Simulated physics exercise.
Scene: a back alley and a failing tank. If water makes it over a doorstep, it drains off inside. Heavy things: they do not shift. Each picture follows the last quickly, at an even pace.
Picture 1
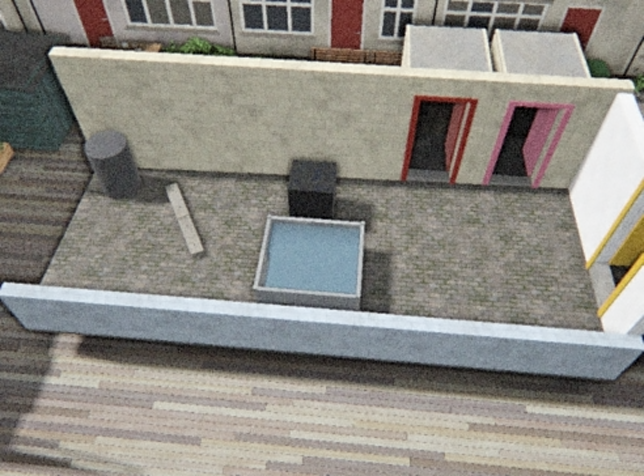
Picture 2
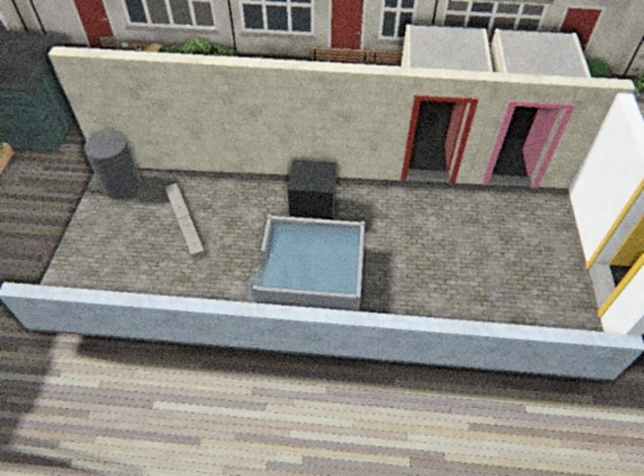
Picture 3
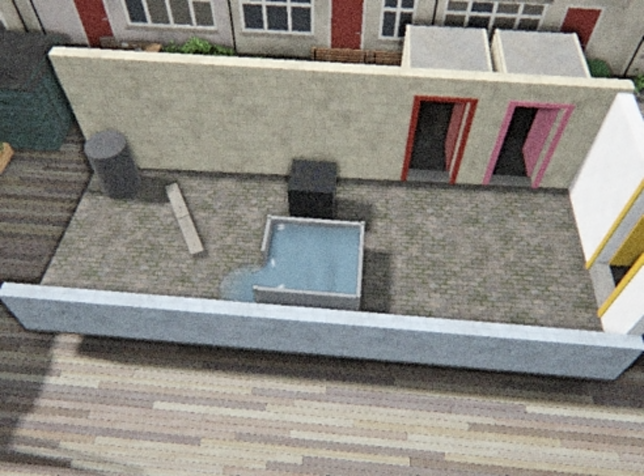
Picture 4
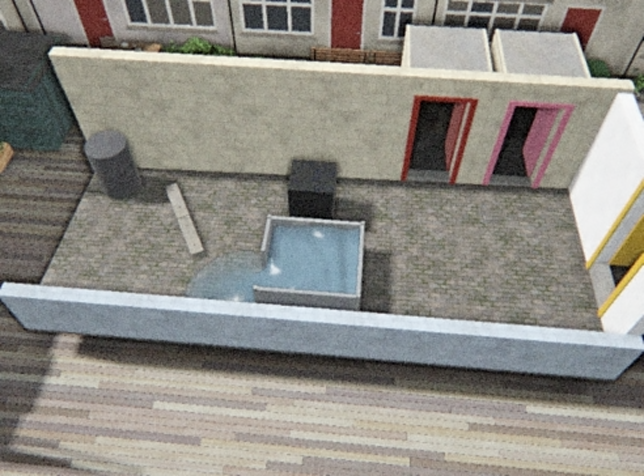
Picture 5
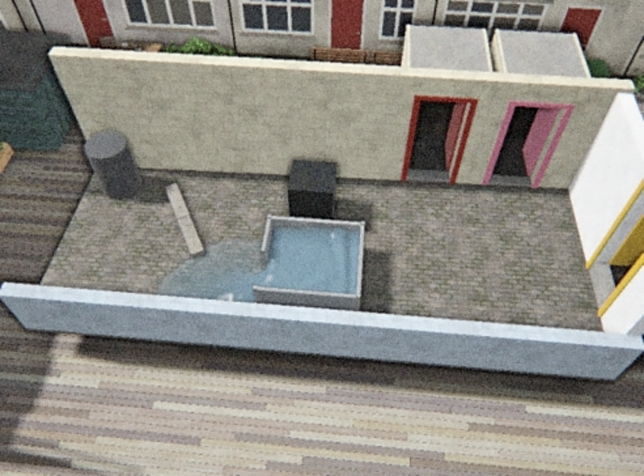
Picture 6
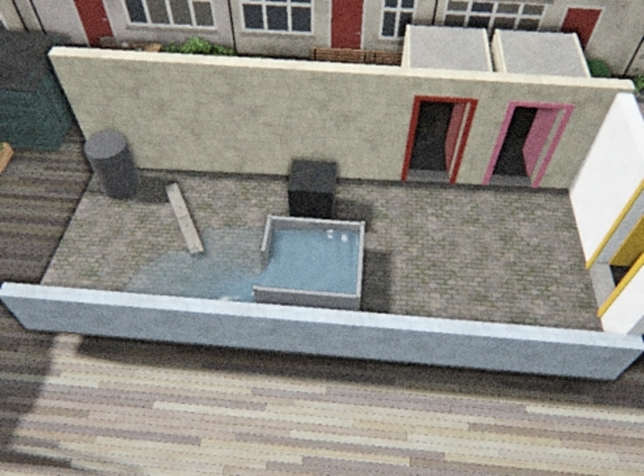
Water in a square tank in a walled, paved alley begins to pour through a gap in the tank's left side, then spreads leftward across the paving in a widening shallow sheet, passing below a pale plank.
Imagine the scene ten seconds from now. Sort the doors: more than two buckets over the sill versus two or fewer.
Sorted by door: Red door - two or fewer; pink door - two or fewer; yellow door - two or fewer.
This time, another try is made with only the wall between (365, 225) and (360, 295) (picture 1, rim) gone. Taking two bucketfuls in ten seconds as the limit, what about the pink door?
Result - pink overshoots.
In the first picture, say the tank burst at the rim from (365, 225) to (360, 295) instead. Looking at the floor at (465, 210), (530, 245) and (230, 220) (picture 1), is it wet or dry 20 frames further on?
Submerged, submerged, bone-dry.
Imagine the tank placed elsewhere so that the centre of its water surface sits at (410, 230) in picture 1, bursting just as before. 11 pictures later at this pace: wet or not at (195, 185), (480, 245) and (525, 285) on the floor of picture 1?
Point by point: Swamped; still bare; still bare.
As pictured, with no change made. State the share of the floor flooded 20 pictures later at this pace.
My estimate is near 30 per cent.
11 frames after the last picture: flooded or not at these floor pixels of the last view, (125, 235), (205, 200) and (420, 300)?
First spot submerged, second spot submerged, third spot spared.
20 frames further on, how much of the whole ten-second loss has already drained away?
Log: Around 50 %, estimated.
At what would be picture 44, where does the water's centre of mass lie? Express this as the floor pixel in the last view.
Close to (232, 272).
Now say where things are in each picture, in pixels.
In the first picture, still water in the tank at (312, 257).
In the second picture, the front is at a hidden place, out from the gap at (264, 286).
In the third picture, the front is at (229, 278), out from the gap at (264, 286).
In the fourth picture, the front is at (191, 298), out from the gap at (264, 287).
In the fifth picture, the front is at (160, 293), out from the gap at (264, 287).
In the sixth picture, water pours out at (264, 287) and has run to (126, 296).
A moment on, water covers 25 % of the floor; the red door not reached, the pink door not reached, the yellow door not reached.
Next, water covers 30 % of the floor; the red door not reached, the pink door not reached, the yellow door not reached.
Then, water covers 30 % of the floor; the red door not reached, the pink door not reached, the yellow door not reached.
Later, water covers 30 % of the floor; the red door not reached, the pink door not reached, the yellow door not reached.
In the end, water covers 25 % of the floor; the red door not reached, the pink door not reached, the yellow door not reached.
